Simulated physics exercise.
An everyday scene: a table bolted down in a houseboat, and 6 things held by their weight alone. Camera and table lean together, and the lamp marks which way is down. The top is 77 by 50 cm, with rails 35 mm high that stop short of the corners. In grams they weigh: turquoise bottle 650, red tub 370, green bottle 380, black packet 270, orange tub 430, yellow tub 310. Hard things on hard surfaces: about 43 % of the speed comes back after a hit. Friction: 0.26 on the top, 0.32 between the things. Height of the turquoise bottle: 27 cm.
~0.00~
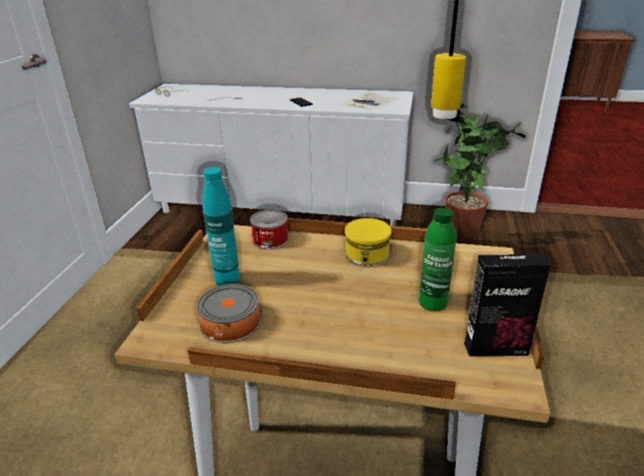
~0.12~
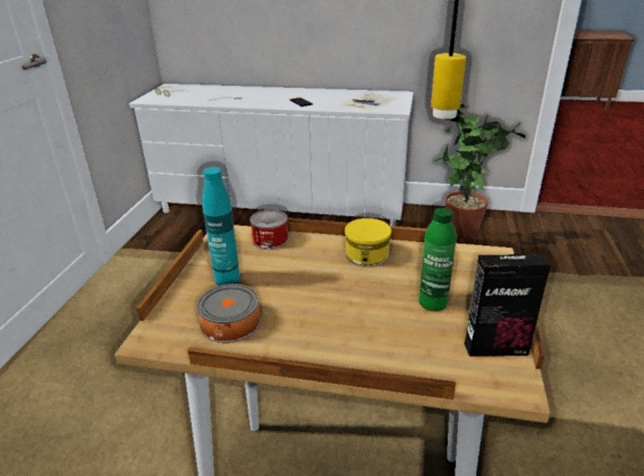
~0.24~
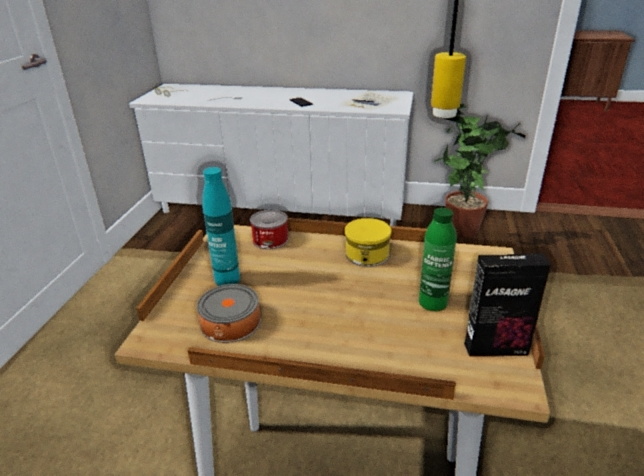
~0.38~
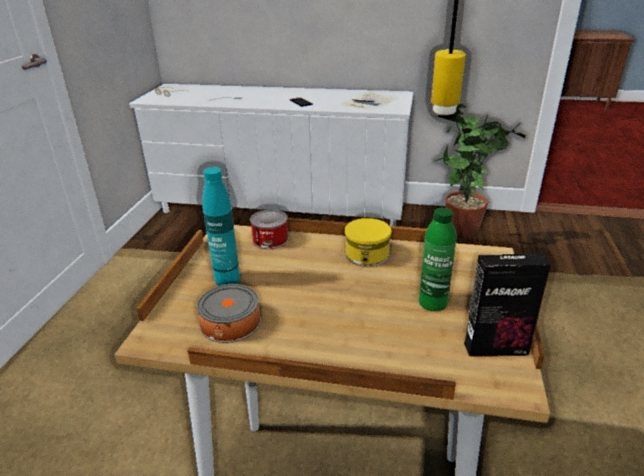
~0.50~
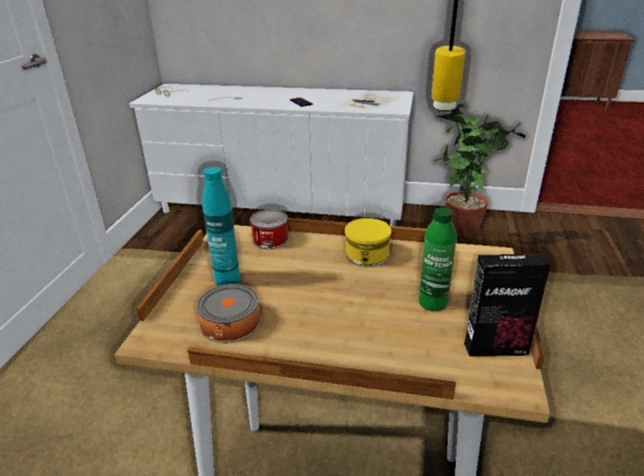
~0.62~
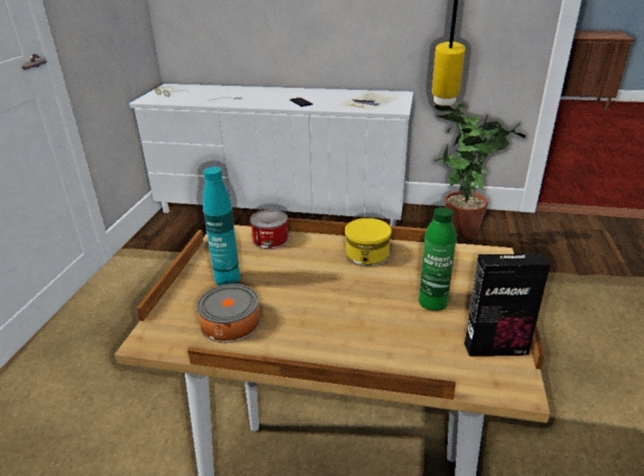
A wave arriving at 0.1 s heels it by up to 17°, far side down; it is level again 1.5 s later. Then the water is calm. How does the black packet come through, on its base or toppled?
The black packet topples.
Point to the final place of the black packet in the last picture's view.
Near (478, 261).
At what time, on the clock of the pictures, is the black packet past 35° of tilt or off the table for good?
Near 0.9 s.
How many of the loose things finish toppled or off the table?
That comes to 2.
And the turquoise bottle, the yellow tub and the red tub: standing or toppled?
The turquoise bottle tips over; the yellow tub stays upright; the red tub is still upright.
Around 1.02 s, floor tilted 15°, far side down; black packet tipped 70° against what carries it near (484, 289); turquoise bottle tipped 21° against what carries it; green bottle shifted 2 cm.
Around 1.12 s, floor tilted 12°, far side down; black packet on its side near (479, 279); turquoise bottle tipped 47° against what carries it; green bottle shifted 4 cm.
Around 1.22 s, floor tilted 9°, far side down; black packet on its side near (475, 267); turquoise bottle on its side; green bottle shifted 5 cm.
Around 1.52 s, boat level; black packet on its side near (479, 261); turquoise bottle on its side; green bottle shifted 5 cm.
Finally (3.5 s), on their side or leaning hard on the table, turquoise bottle and black packet; the other 4 still in place (within 5 cm). Final places as that camera would see them, black packet near (479, 261).
